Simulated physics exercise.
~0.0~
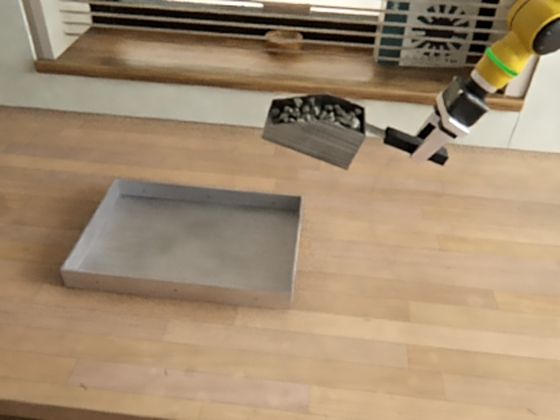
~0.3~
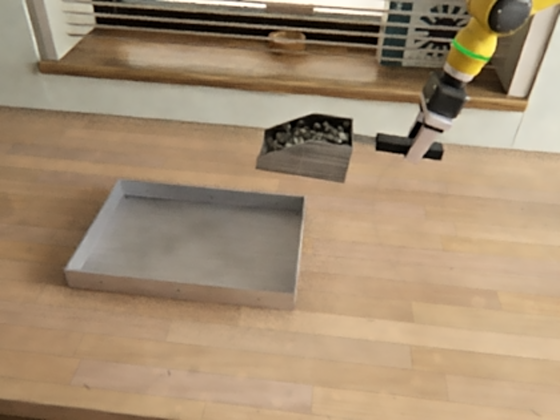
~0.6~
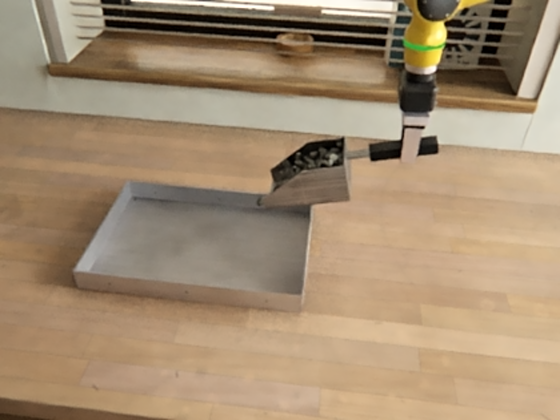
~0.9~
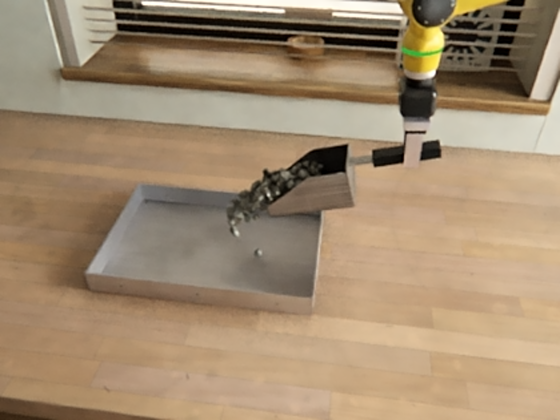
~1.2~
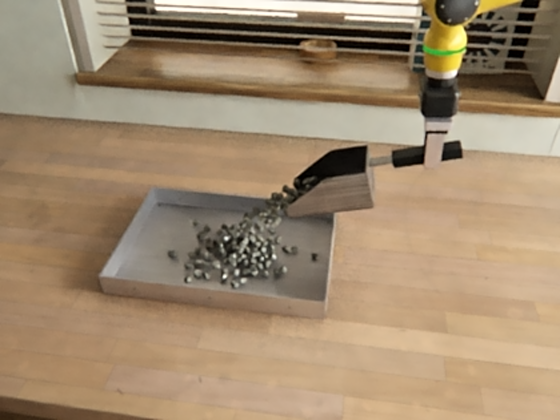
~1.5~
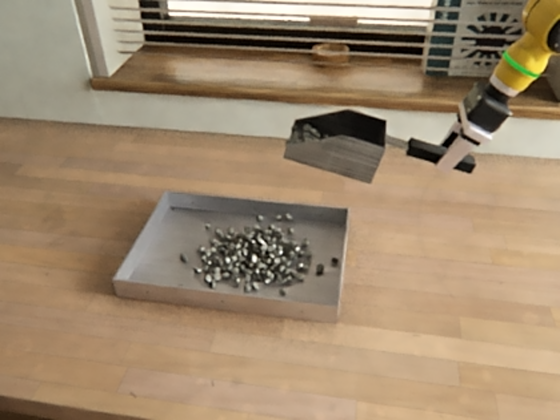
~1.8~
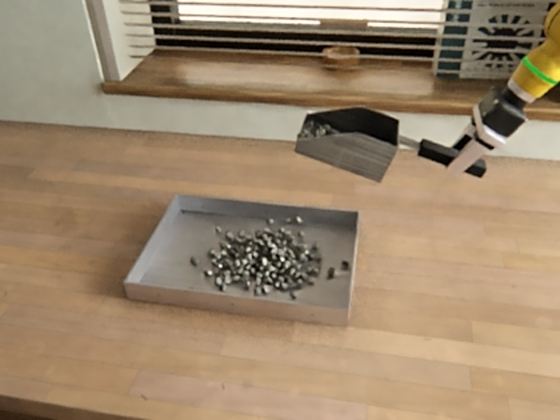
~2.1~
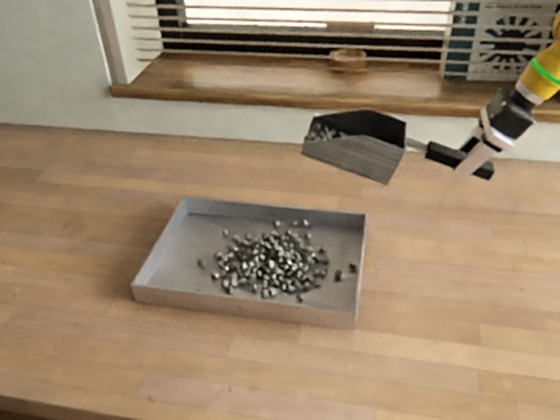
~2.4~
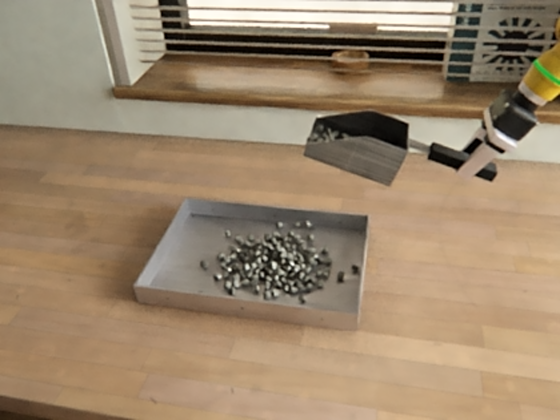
At first, a yellow and black robotic arm holds a metal scoop heaped with small dark pebbles above a wooden table, to the right of an empty, shallow gray tray. The arm lowers the scoop toward the tray's right edge and tips it forward. Pebbles slide over the lip and pour down to the left, scattering and piling up in the middle of the tray. The arm then lifts the scoop away and tilts it back, with some pebbles still inside. Finally, the scoop hangs nearly still above the table, while most of the pebbles rest spread across the tray.
